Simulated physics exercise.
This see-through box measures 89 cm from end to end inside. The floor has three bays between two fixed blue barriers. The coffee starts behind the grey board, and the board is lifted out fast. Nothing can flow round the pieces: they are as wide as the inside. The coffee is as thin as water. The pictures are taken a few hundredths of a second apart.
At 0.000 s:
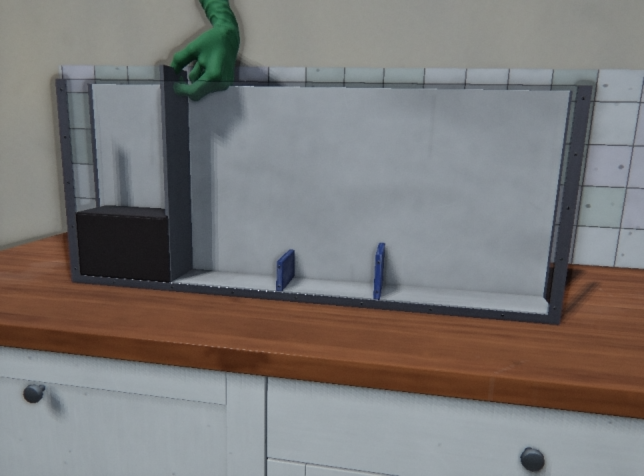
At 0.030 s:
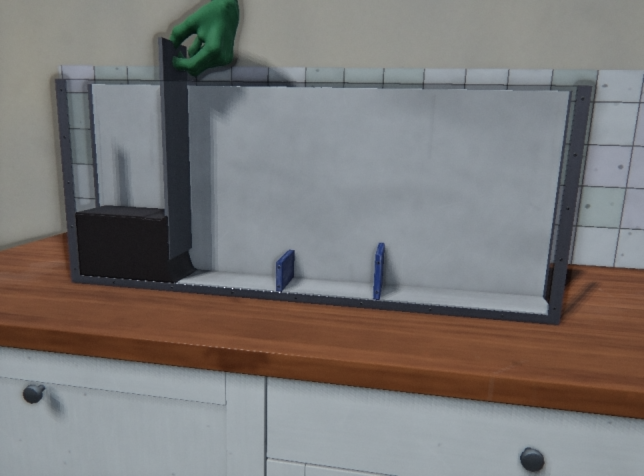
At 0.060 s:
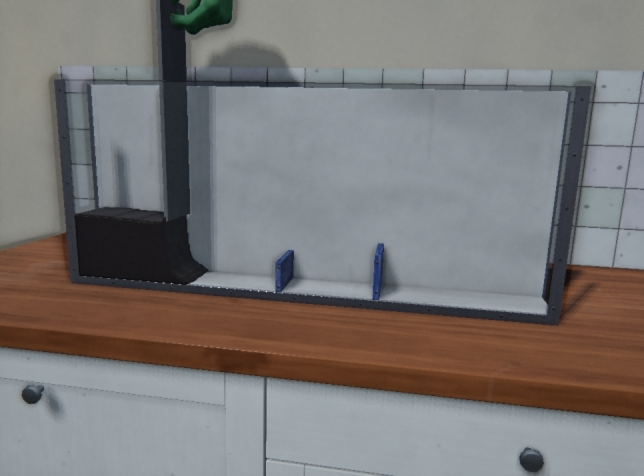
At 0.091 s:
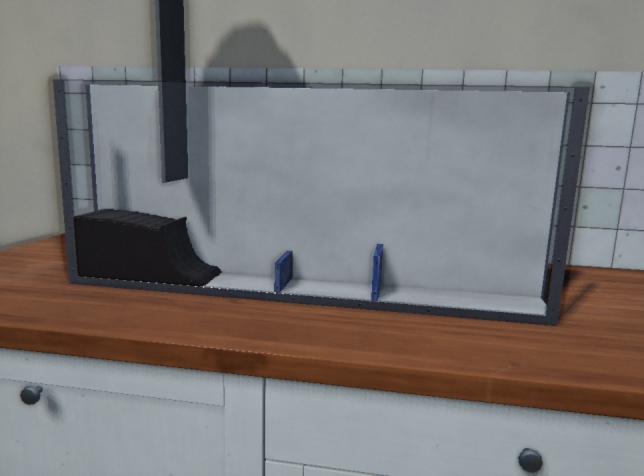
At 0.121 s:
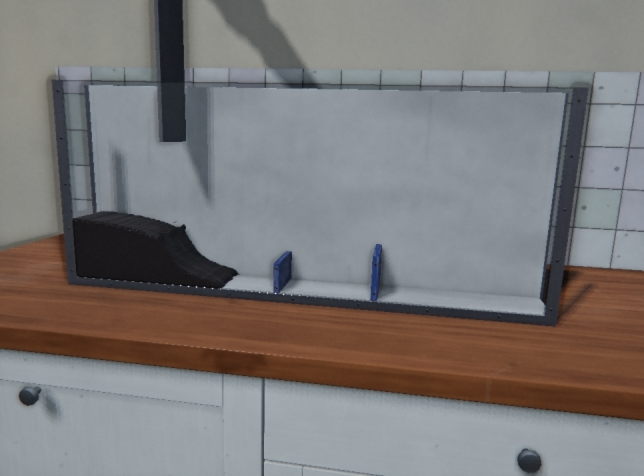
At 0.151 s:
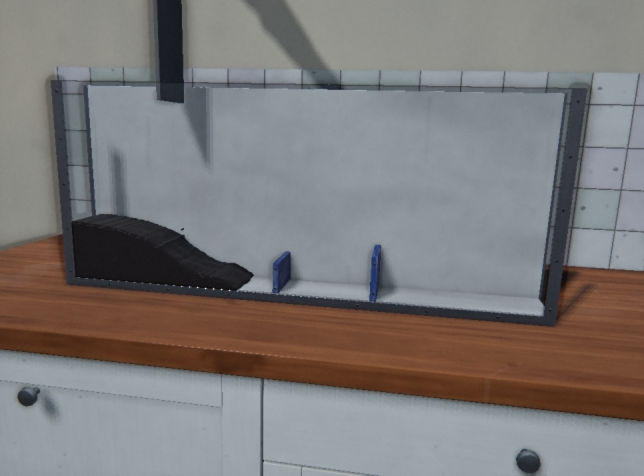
The clip shows a green-gloved hand pulling a grey board quickly up out of a clear tank on a wooden counter, and dark liquid at the left slumping and spreading right along the floor toward two blue barriers.
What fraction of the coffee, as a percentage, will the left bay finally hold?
The left bay gets about 74 per cent.
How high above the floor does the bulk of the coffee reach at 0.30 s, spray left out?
About 13.0 cm.
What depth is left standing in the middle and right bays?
About 3.5 cm and 0.0 cm.
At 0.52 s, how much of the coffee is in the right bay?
About 0 per cent.
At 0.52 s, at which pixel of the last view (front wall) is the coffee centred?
Near (204, 267).
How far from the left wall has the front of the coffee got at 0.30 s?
Roughly 42 cm out.
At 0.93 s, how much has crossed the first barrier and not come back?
About 24 per cent.
By 0.30 s 99 per cent is still short of the first barrier, 0 is over the second.
By 0.52 s 82 per cent is still short of the first barrier, 0 is over the second.
By 0.93 s 76 per cent is still short of the first barrier, 0 is over the second.
At rest it is 75 per cent left, 25 middle, 0 right.
